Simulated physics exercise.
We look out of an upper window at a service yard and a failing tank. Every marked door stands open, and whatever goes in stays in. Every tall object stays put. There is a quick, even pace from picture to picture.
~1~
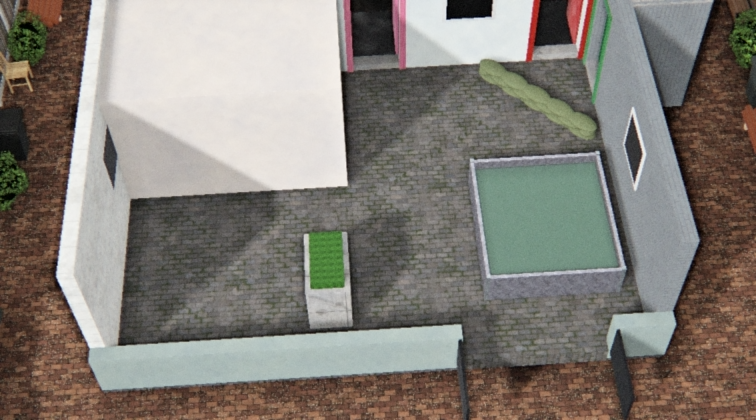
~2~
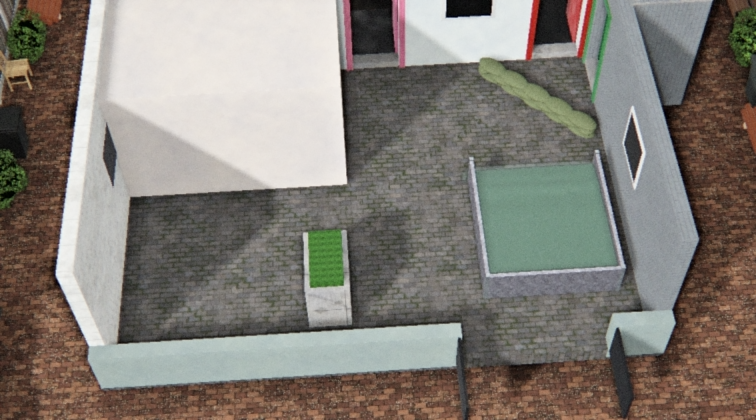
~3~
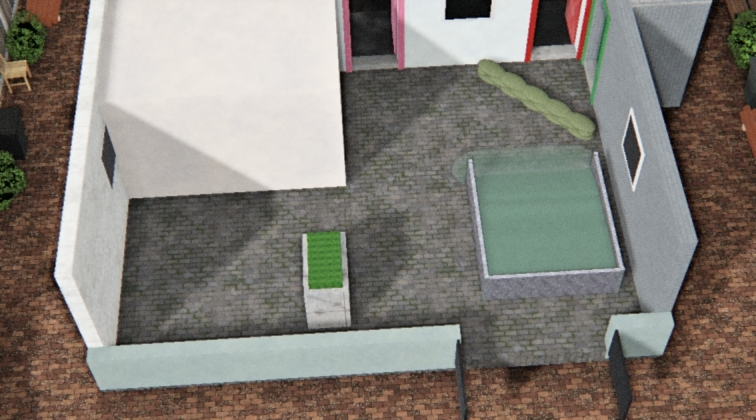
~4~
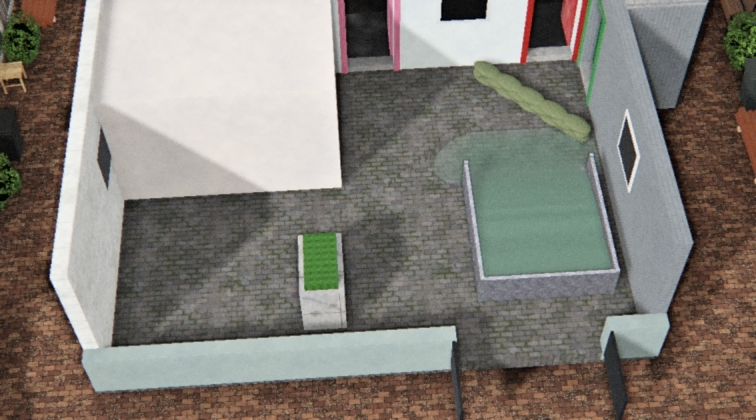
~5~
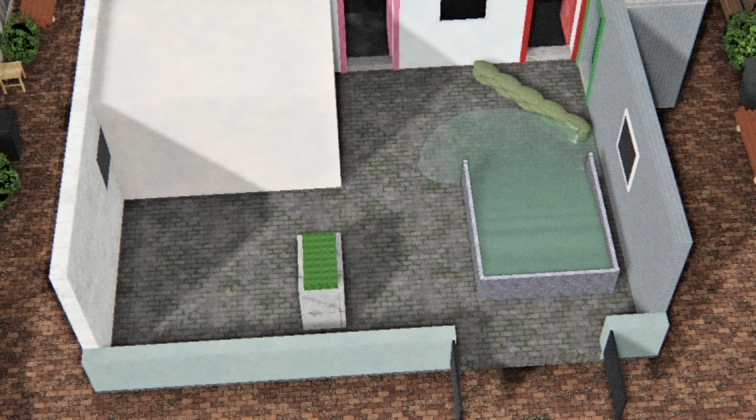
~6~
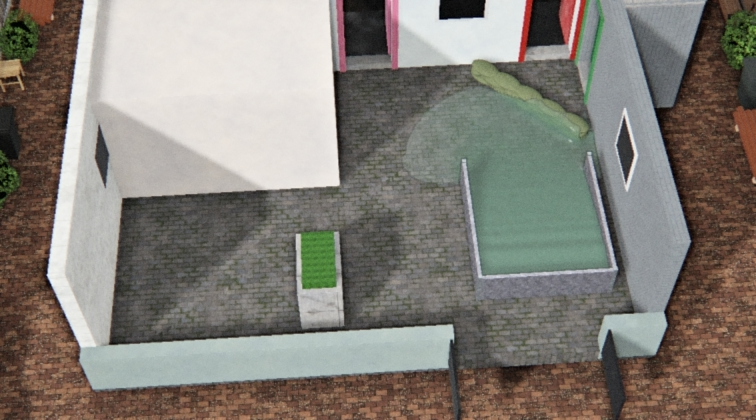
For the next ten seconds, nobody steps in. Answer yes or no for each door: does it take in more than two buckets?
Pink door: Yes; green door: No; red door: No.
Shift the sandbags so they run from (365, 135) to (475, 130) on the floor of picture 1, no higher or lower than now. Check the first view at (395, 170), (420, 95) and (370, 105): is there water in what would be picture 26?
The first point is swamped, the second swamped and the third swamped.
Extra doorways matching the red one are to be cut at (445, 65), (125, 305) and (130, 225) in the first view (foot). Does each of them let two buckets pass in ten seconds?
The three come out over, short and short.
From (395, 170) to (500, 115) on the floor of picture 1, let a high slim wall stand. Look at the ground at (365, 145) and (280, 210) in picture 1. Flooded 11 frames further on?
The first point ends up spared and the second ends up spared.
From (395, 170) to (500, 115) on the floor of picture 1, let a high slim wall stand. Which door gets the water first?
That's the green one, I reckon.
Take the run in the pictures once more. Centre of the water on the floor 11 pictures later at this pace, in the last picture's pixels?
I'd place it roughly at (494, 163).
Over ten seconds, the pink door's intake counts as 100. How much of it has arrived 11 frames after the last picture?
The figure is near 0 per cent.
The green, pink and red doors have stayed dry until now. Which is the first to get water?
Result: The green door.
A moment on, water covers 20 % of the floor; the pink door not reached, the green door wet at the sill, nothing in, the red door not reached.
Next, water covers 30 % of the floor; the pink door wet at the sill, nothing in, the green door wet at the sill, nothing in, the red door wet at the sill, nothing in.
Then, water covers 40 % of the floor; the pink door over two buckets in, the green door wet at the sill, nothing in, the red door wet at the sill, nothing in.
Later, water covers 70 % of the floor; the pink door far over two buckets in, the green door wet at the sill, nothing in, the red door wet at the sill, nothing in.
In the end, water covers 85 % of the floor; the pink door far over two buckets in, the green door wet at the sill, nothing in, the red door wet at the sill, nothing in.
